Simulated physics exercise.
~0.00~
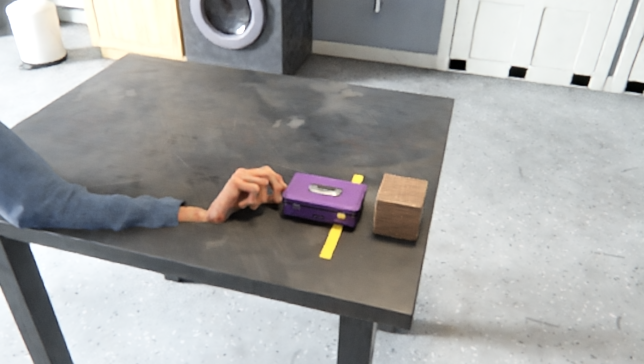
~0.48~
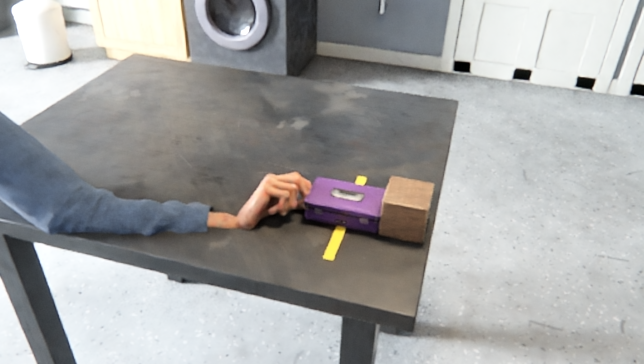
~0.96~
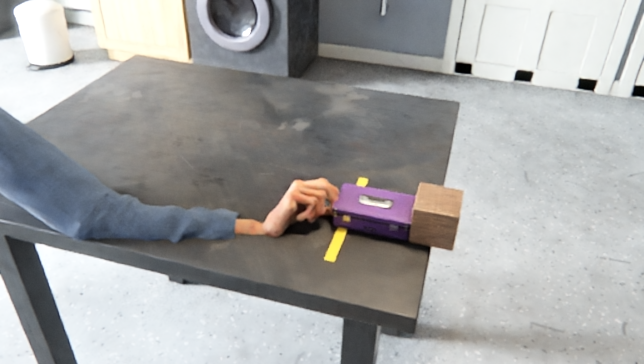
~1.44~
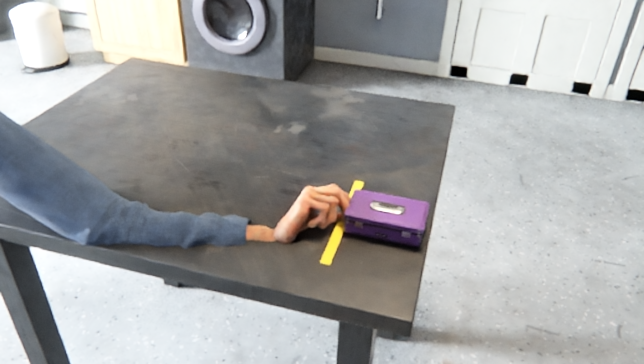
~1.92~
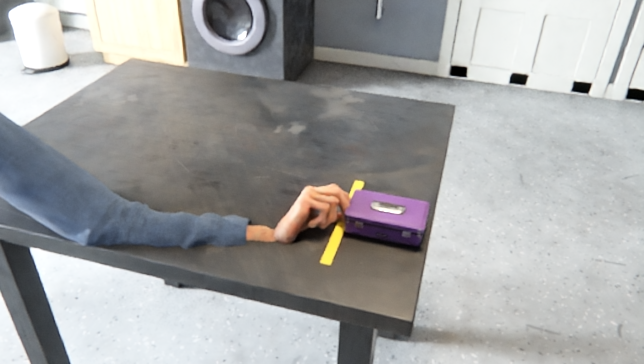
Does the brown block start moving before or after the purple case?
The brown block starts moving after the purple case, which first slides right and closes the gap between them.
In a room with a pale floor and a washing machine at the back, a hand reaches across a dark table behind a purple case, with a brown block standing to the right near the table's end. The fingers push the case rightward across a strip of yellow tape until it closes the gap and meets the block. As the hand keeps pushing, the case shoves the block out past the edge. The block then goes over the edge and out of sight. The hand stops around the tape, and the purple case stays still on the table, close to the edge.
